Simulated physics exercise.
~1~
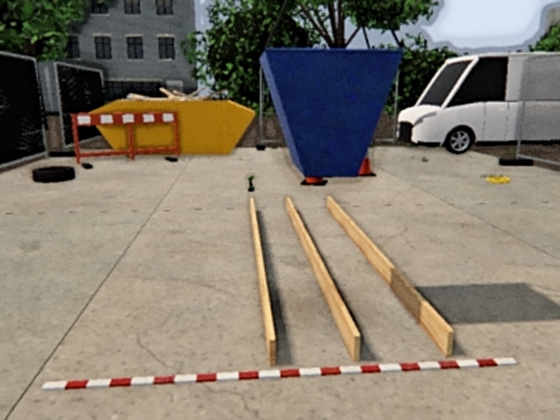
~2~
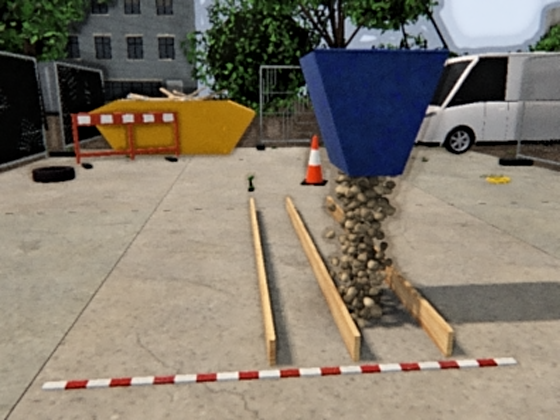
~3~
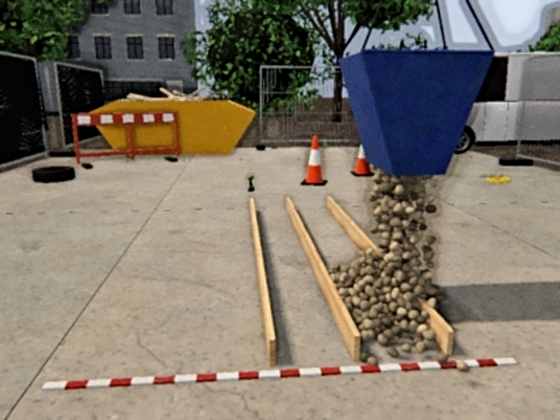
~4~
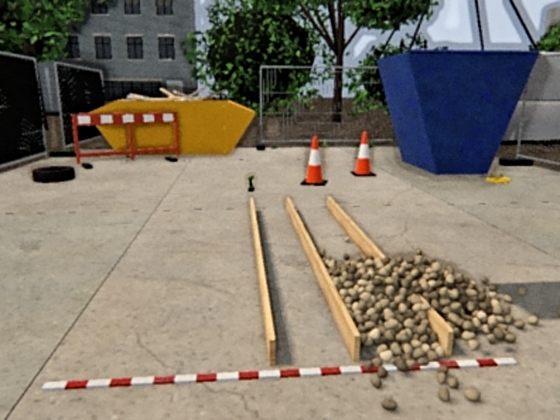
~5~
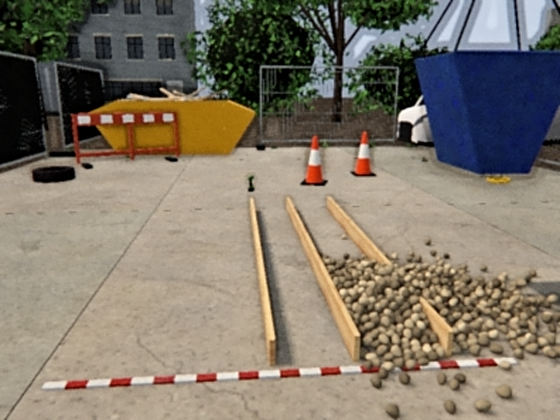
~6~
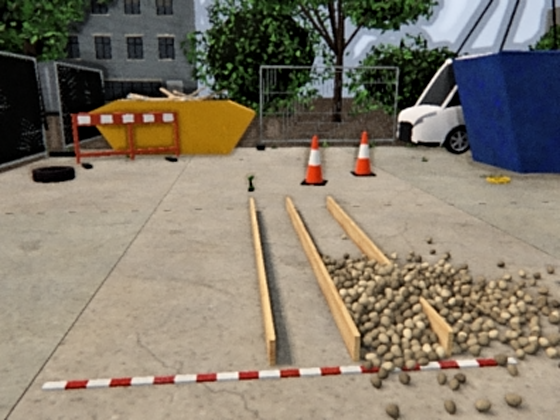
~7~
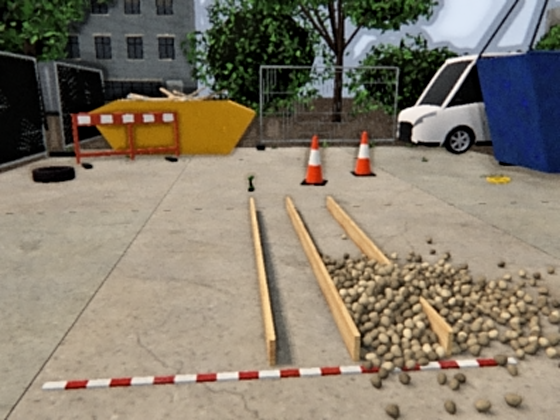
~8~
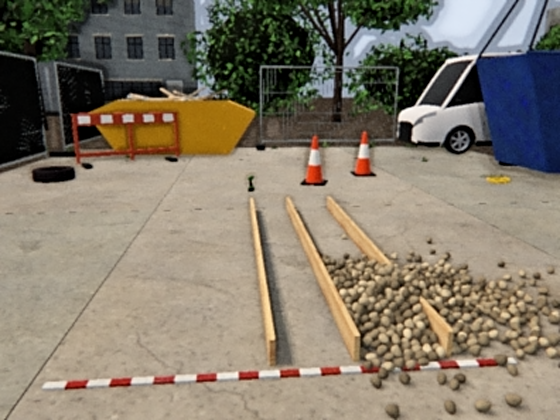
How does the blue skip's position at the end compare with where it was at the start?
At the start the blue skip hung near the middle of the yard, behind the boards. By the end it was much farther right, partly out of view at the right edge and at about the same height.
